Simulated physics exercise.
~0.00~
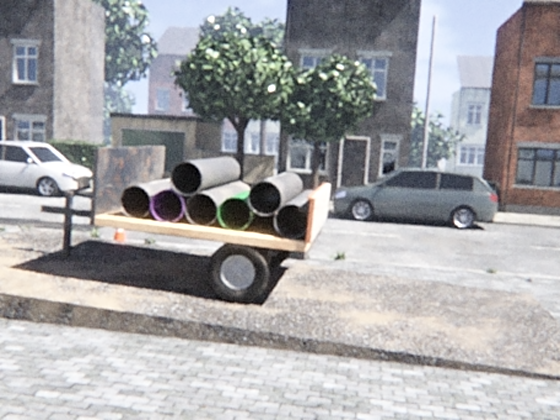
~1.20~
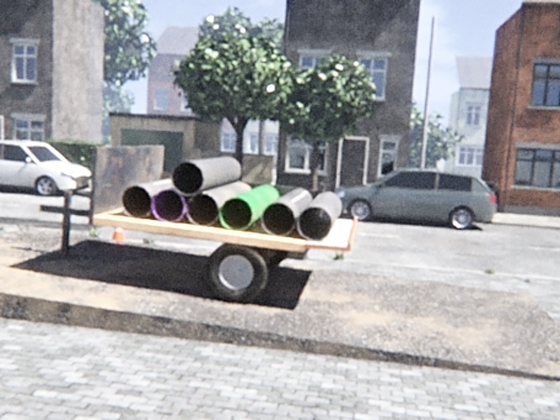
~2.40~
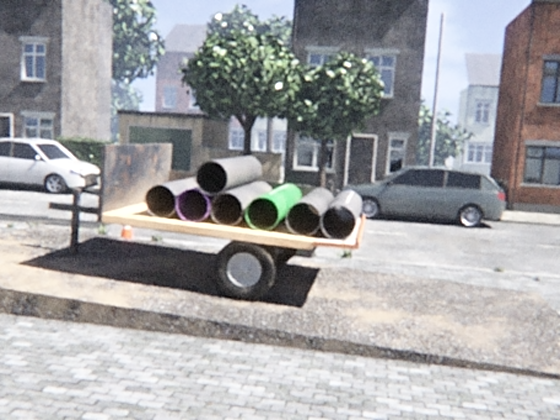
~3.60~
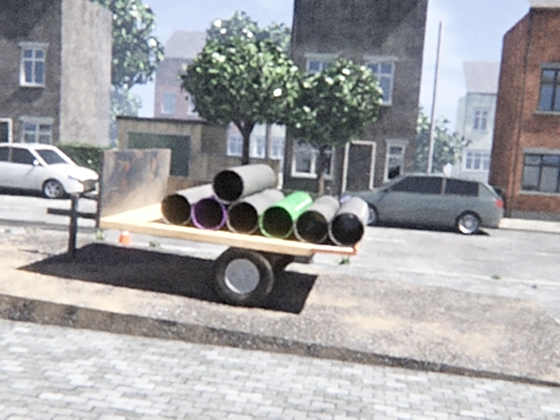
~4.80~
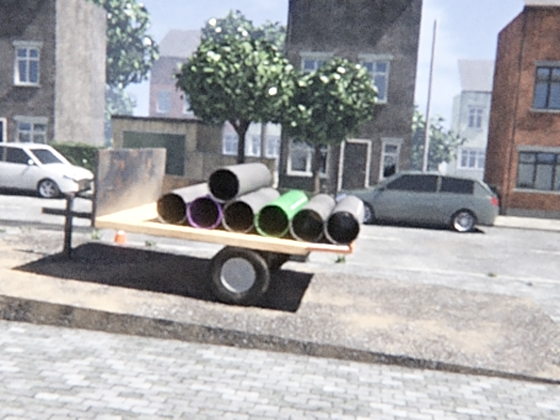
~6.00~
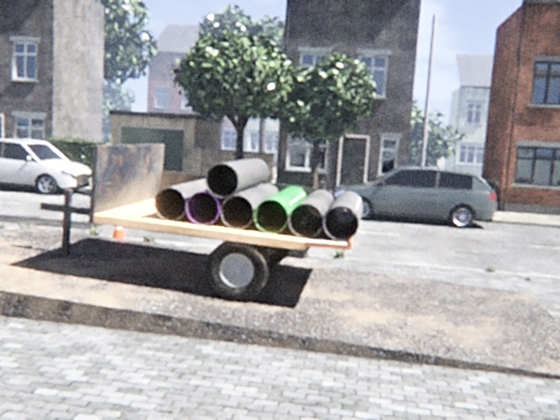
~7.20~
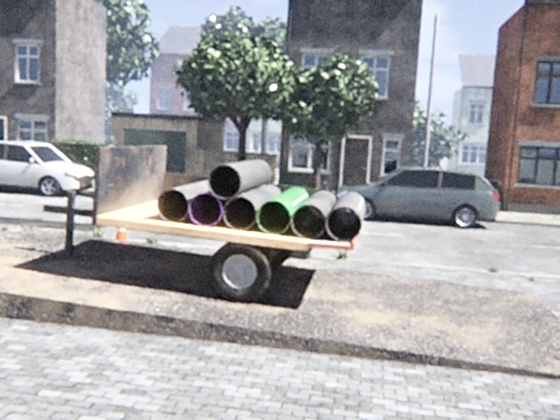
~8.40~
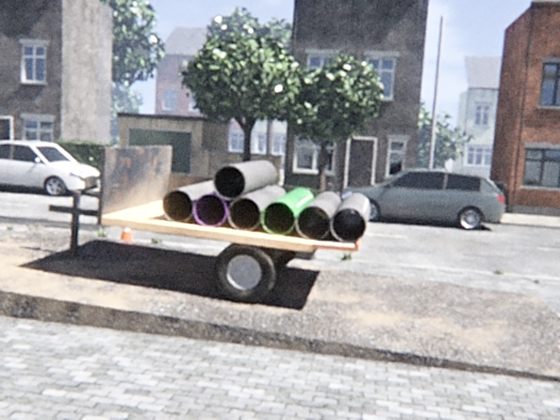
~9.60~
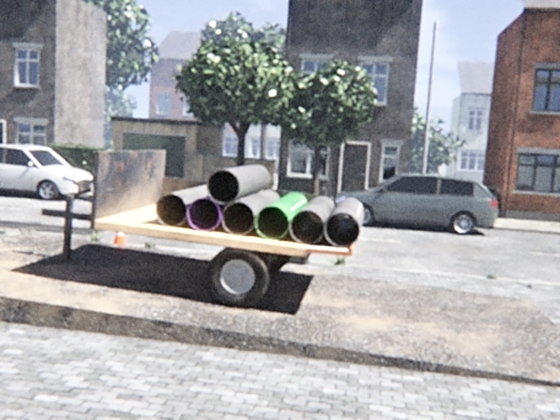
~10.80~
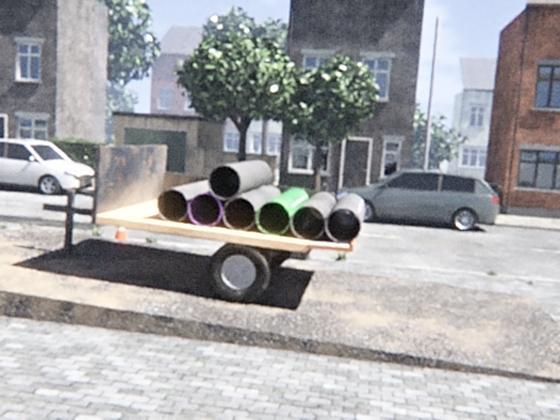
The clip shows a trailer loaded with dark pipes, one marked purple and one green, parked by a street. The tailgate at the right drops open, the pipes roll a short way right toward it, then stop, and all of them stay on the trailer.
